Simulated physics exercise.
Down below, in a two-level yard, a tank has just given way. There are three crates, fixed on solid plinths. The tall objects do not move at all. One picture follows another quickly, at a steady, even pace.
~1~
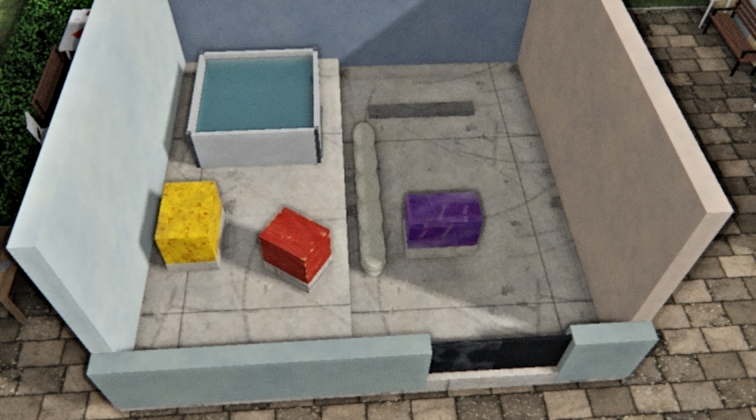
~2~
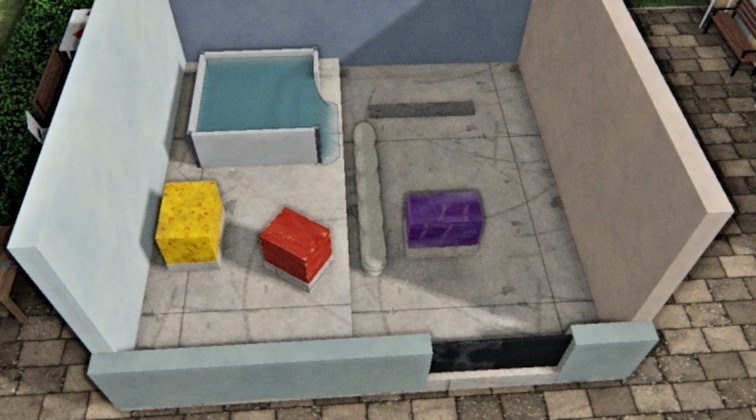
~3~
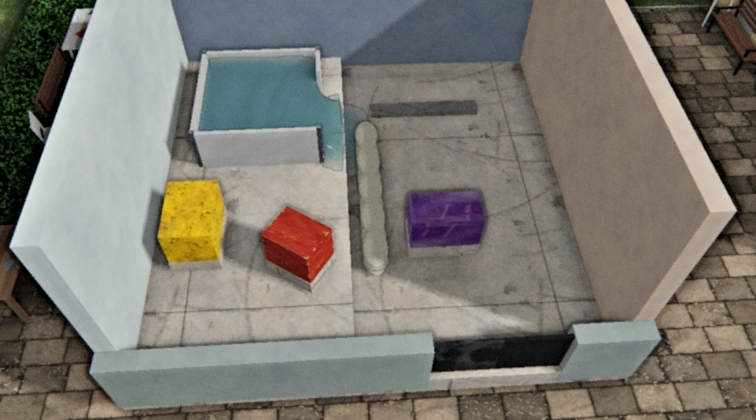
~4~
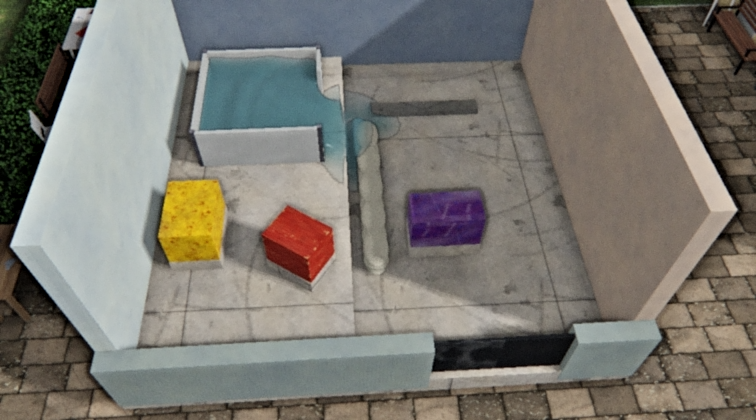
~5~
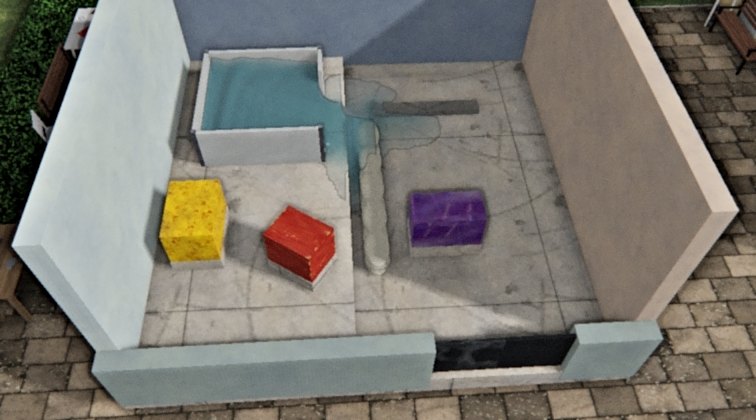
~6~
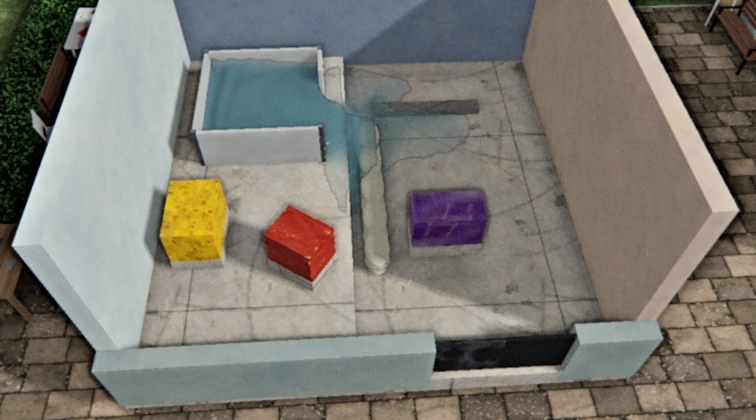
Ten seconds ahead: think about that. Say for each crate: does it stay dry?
My prediction: The purple crate is missed; the red crate is missed; the yellow crate is missed.
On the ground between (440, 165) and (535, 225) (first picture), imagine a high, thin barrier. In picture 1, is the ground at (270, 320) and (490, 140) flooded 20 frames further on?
Untouched, reached.
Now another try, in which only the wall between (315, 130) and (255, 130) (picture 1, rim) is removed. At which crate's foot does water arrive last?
The one in purple.
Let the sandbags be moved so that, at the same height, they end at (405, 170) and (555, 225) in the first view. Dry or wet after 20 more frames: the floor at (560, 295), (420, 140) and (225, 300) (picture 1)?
Sequence kept: Flood-hit - flood-hit - flood-free.
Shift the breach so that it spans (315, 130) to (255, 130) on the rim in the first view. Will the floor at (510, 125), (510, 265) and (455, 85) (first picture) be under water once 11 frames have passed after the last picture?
In the order given, the spots are not soaked, not soaked and not soaked.
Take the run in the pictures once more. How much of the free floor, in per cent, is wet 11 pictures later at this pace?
Close to 50 in a hundred, I think.
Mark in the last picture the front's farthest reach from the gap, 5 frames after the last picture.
My guess is roughly (368, 363).
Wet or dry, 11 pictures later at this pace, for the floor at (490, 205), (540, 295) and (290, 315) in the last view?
Status by point, in sequence: Waterlogged; unwetted; unwetted.
A moment on, water covers 30 % of the floor; the purple crate water round its plinth, the red crate not reached, the yellow crate not reached.
Next, water covers 50 % of the floor; the purple crate water round its plinth, the red crate water round its plinth, the yellow crate not reached.
Then, water covers 50 % of the floor; the purple crate water round its plinth, the red crate water round its plinth, the yellow crate water round its plinth.
Later, water covers 60 % of the floor; the purple crate water round its plinth, the red crate water round its plinth, the yellow crate water round its plinth.
In the end, water covers 60 % of the floor; the purple crate stayed above the water, the red crate stayed above the water, the yellow crate stayed above the water.
